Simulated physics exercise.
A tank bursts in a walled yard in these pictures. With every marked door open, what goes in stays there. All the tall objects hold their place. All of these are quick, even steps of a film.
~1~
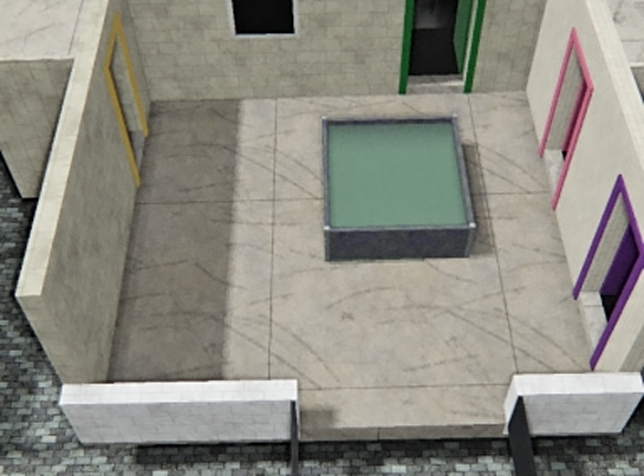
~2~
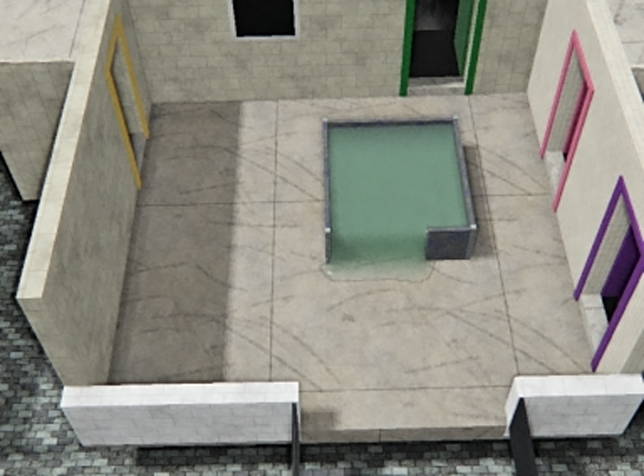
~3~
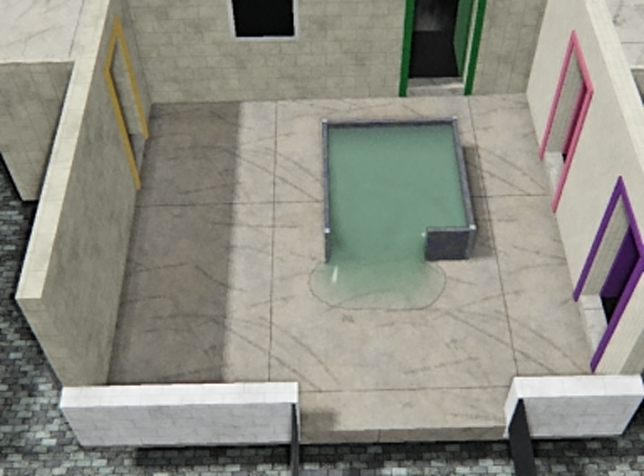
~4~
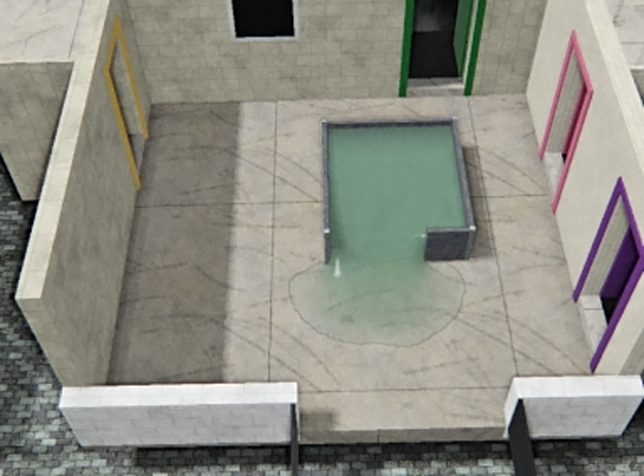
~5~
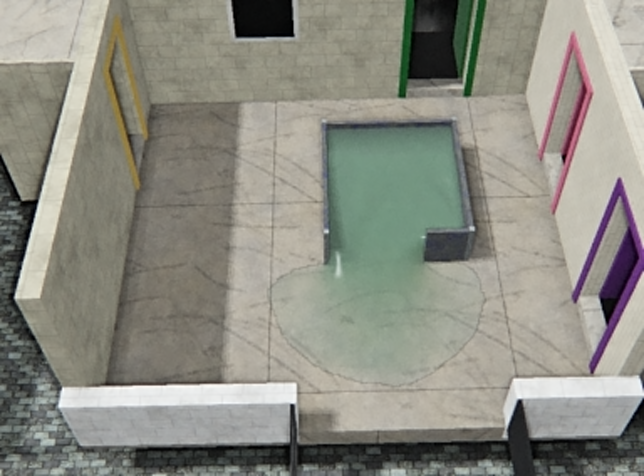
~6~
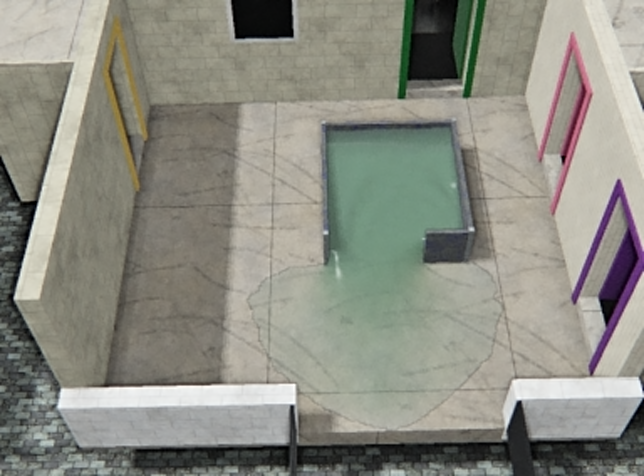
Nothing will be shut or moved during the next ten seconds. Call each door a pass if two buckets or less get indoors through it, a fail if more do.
Green door: Pass, pink door: Pass, purple door: Pass, yellow door: Pass.
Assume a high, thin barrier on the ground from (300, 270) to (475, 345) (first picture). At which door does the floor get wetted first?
The purple-painted one.
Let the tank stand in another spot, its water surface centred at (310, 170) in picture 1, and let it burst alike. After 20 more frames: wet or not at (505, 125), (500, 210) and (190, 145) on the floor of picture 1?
In order: Untouched, untouched, untouched.
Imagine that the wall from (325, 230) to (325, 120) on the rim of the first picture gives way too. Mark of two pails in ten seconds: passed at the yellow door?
The yellow door ends up above.
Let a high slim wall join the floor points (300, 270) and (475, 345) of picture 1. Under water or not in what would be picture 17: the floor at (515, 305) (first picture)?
That spot would be inundated.
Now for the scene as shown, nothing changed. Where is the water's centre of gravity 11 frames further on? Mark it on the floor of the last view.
About (368, 259).
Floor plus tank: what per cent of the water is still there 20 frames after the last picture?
That works out to about 66 per cent.
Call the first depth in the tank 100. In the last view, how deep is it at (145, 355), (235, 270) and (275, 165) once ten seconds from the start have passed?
Approx. values, in order: 8 %, 2 %, 6 %.
A moment on, water covers 25 % of the floor; the green door not reached, the pink door not reached, the purple door not reached, the yellow door not reached.
Next, water covers 30 % of the floor; the green door not reached, the pink door not reached, the purple door not reached, the yellow door not reached.
Then, water covers 40 % of the floor; the green door not reached, the pink door not reached, the purple door wet at the sill, nothing in, the yellow door not reached.
Later, water covers 65 % of the floor; the green door not reached, the pink door not reached, the purple door wet at the sill, nothing in, the yellow door wet at the sill, nothing in.
In the end, water covers 75 % of the floor; the green door wet at the sill, nothing in, the pink door not reached, the purple door wet at the sill, nothing in, the yellow door wet at the sill, nothing in.
